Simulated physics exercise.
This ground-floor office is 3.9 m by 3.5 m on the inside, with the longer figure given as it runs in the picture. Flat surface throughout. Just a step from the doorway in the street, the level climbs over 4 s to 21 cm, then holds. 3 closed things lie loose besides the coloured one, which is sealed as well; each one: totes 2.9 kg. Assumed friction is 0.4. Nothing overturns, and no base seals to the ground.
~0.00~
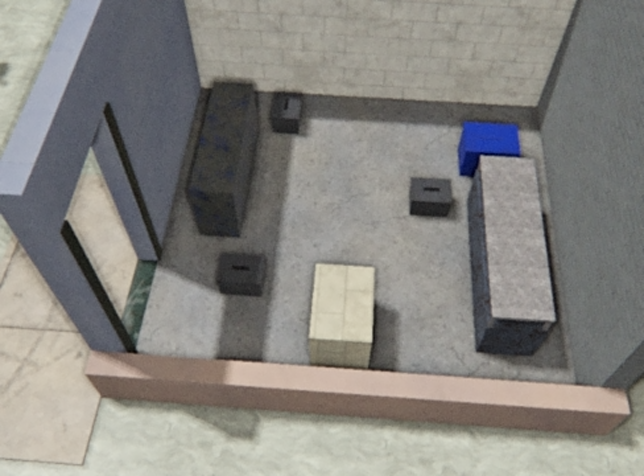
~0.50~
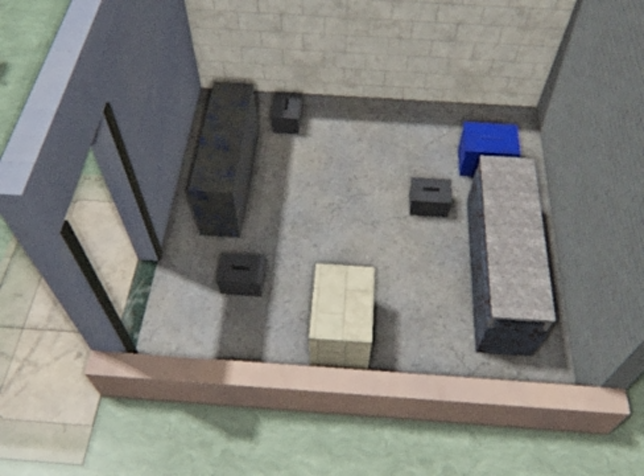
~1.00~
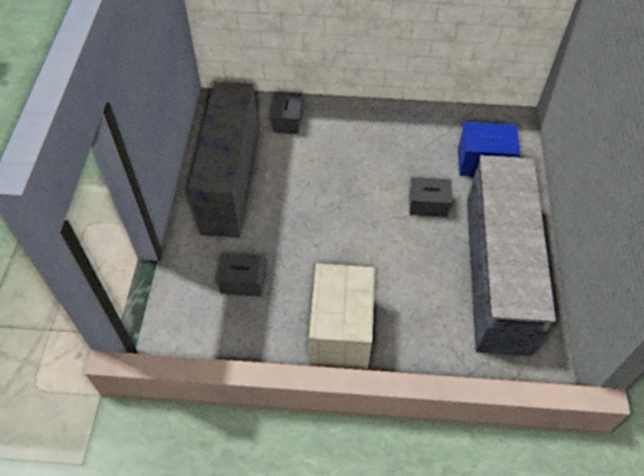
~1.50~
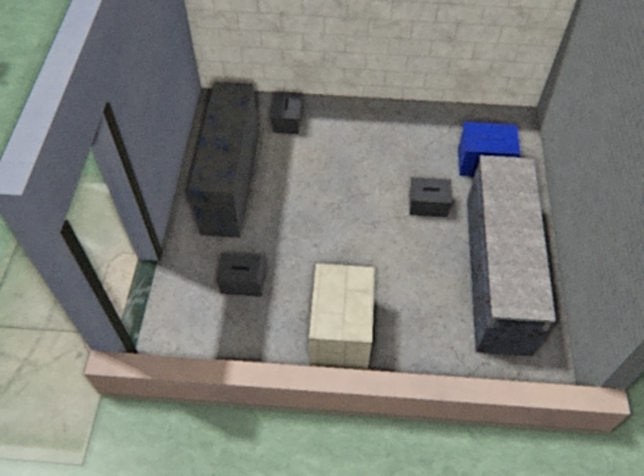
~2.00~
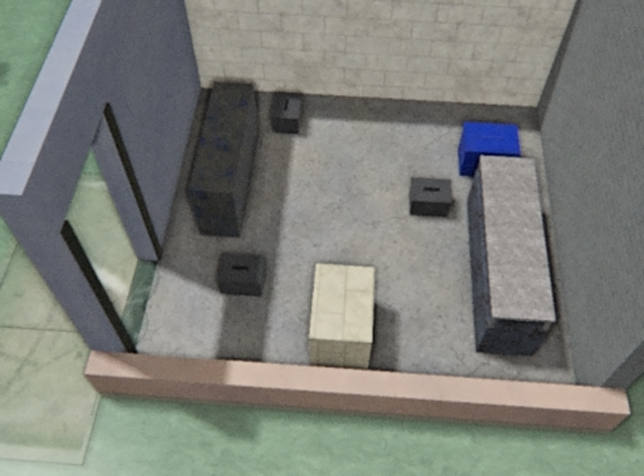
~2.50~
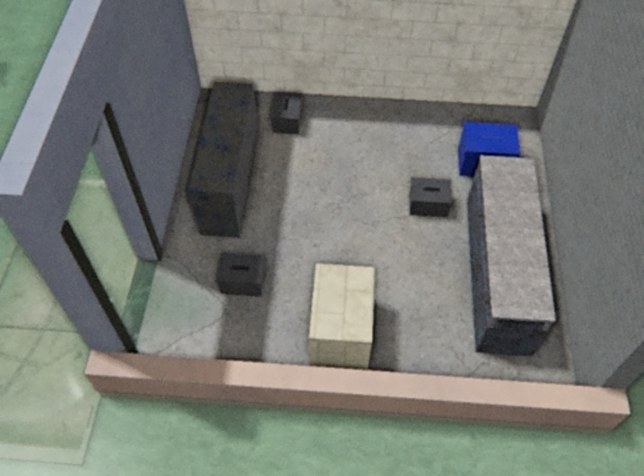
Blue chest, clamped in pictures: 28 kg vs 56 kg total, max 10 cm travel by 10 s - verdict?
The lighter amount suffices.
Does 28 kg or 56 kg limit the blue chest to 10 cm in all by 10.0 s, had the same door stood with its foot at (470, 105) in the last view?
Answer: Only the upper mass works.
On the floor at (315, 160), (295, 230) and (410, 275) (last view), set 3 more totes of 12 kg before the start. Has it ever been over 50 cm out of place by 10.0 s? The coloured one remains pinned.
In that order: Within it, beyond it, within it.
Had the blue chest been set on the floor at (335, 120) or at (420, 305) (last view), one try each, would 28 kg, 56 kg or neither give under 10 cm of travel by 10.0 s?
Going in order: Both weights work, both weights work.
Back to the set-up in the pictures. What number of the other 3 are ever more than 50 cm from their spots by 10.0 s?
That adds up to 3.
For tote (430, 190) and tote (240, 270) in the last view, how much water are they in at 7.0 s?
Close to 7 and 6 centimetres.
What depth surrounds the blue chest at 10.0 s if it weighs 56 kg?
11 cm, roughly.
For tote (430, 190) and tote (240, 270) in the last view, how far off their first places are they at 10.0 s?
In that order: 140 cm, 250 cm.
After 3.5 s the blue chest would be 0 cm from its start with 28 kg and 0 cm from its start with 56 kg; 0 cm of water round it then.
After 4.5 s the blue chest would be 0 cm from its start with 28 kg and 0 cm from its start with 56 kg; 0 cm of water round it then.
After 7.0 s the blue chest would be 0 cm from its start with 28 kg and 0 cm from its start with 56 kg; 3 cm of water round it then.
After 10.0 s the blue chest would be 0 cm from its start with 28 kg and 0 cm from its start with 56 kg; 11 cm of water round it then.
